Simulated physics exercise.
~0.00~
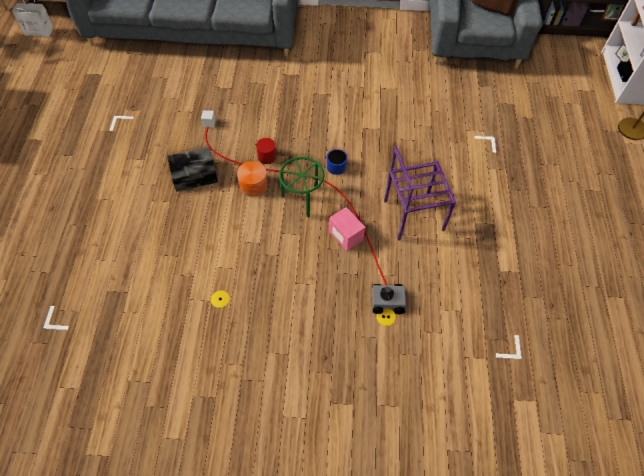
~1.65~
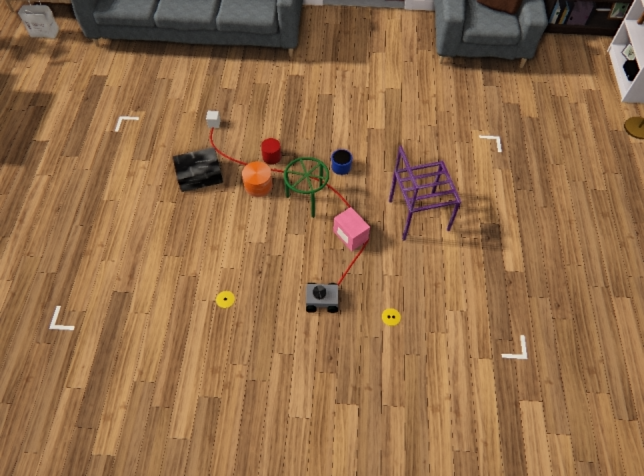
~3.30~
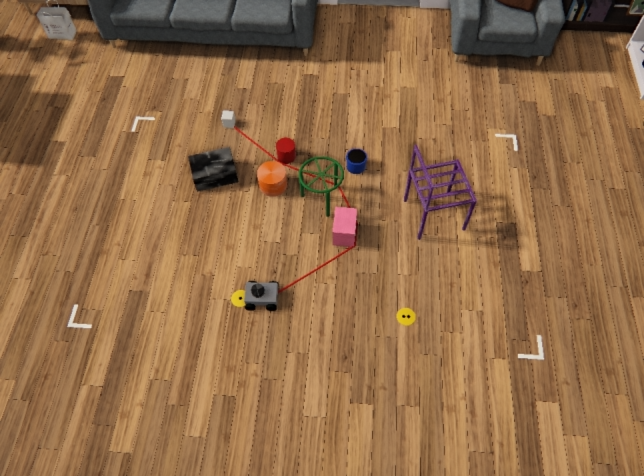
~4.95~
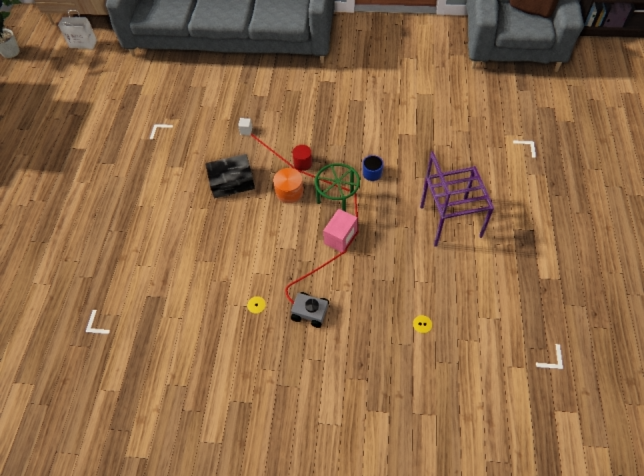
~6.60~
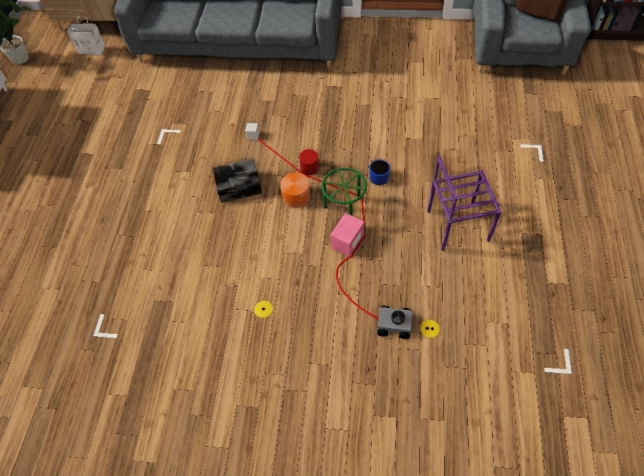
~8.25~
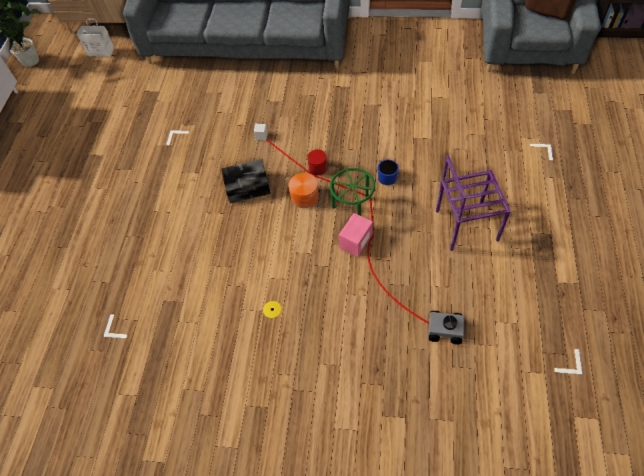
A small grey cart trailing a red lead rolls left to a yellow mark, nudging a pink box, then returns right and stops.
